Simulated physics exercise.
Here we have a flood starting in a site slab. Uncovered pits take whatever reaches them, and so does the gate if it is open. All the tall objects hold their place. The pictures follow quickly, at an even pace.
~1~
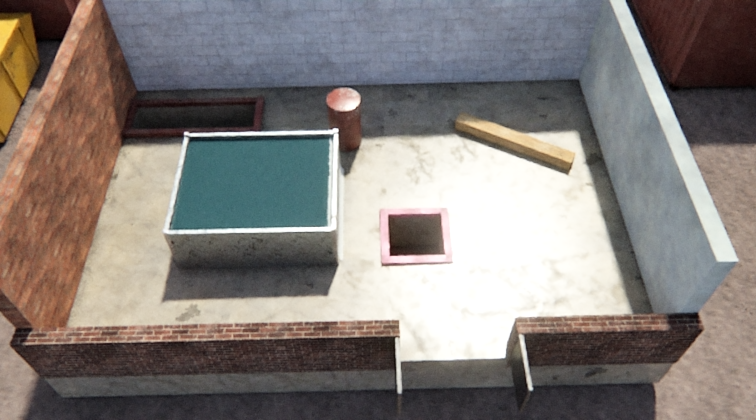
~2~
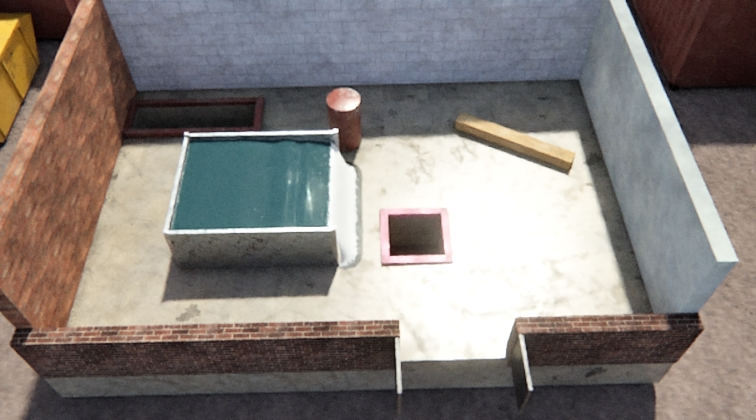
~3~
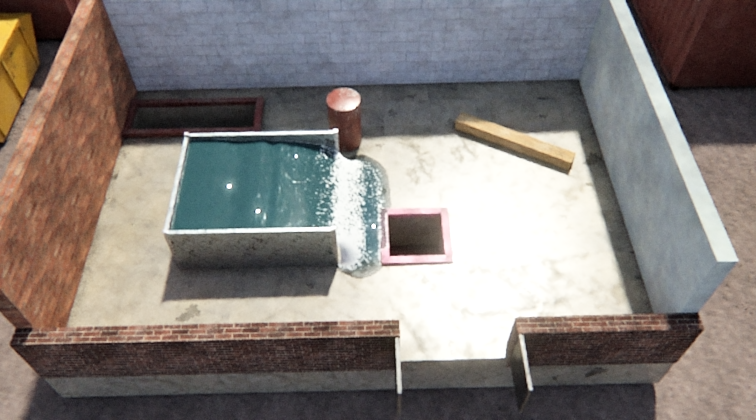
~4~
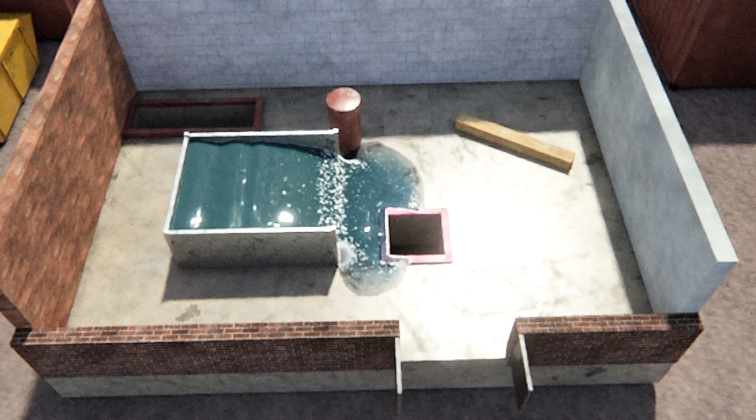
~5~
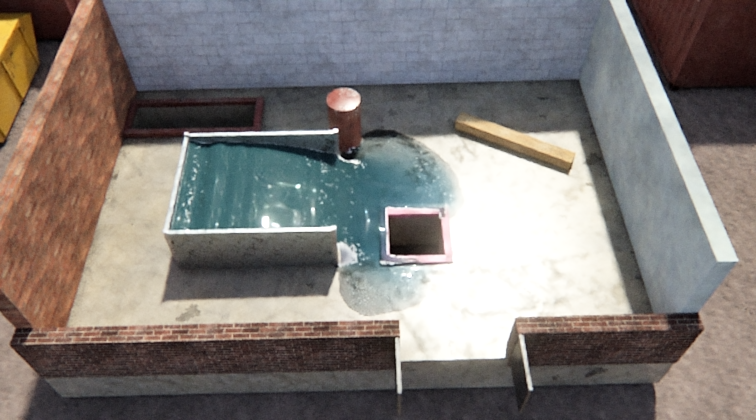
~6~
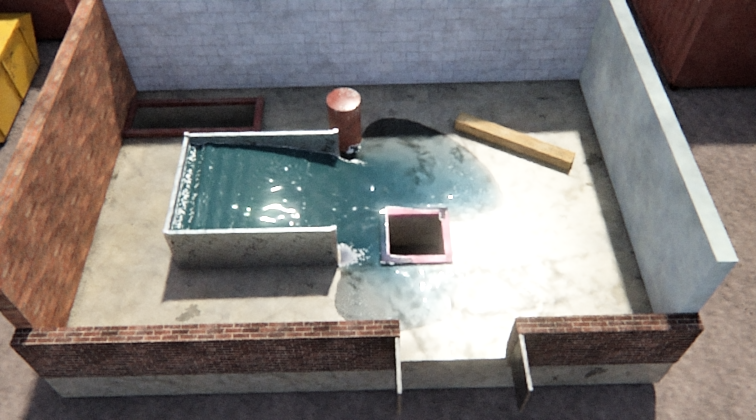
In this clip, water in a raised rectangular tank inside a walled yard pours out through its open right side, foams onto the concrete floor, and spreads rightward around a red cylinder and a pink-rimmed square opening.
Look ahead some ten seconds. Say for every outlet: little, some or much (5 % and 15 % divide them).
In the end: The gate takes between 5 and 15 %; the red pit takes less than 5 %; the pink pit takes more than 15 %.
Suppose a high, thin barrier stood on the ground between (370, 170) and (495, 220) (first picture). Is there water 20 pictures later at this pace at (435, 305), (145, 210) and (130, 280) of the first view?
In turn: Covered, no water, dry.
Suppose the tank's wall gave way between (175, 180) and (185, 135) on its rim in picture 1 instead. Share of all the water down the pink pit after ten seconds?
Roughly, in per cent: Pink 0.
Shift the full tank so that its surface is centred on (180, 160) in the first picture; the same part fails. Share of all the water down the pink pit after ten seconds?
In per cent: Pink 20.
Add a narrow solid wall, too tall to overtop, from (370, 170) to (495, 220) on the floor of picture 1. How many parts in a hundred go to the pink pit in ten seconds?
Roughly, in per cent: Pink 45.
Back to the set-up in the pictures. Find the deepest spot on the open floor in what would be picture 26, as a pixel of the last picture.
Around (650, 314).
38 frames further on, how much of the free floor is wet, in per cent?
Near 70 in a hundred.
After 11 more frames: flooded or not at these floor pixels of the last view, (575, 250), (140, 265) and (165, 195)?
In turn: Covered, not flooded, clear.
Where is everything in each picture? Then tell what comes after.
The first picture shows still water in the tank at (257, 182).
In the second picture, the front is at (344, 165), out from the gap at (335, 201).
In the third picture, water pours out at (335, 203) and has run to (361, 159).
In the fourth picture, water pours out at (335, 205) and has run to (378, 146).
In the fifth picture, the front is at (451, 175), out from the gap at (335, 206).
In the sixth picture, the front is at (498, 197), out from the gap at (335, 206).
A moment on, water covers 35 % of the floor; the gate 0 %, the red pit 0 %, the pink pit 12 %.
Next, water covers 50 % of the floor; the gate 2 %, the red pit 0 %, the pink pit 21 %.
Then, water covers 50 % of the floor; the gate 4 %, the red pit 0 %, the pink pit 26 %.
Later, water covers 70 % of the floor; the gate 7 %, the red pit 0 %, the pink pit 30 %.
In the end, water covers 95 % of the floor; the gate 9 %, the red pit 0 %, the pink pit 31 %.
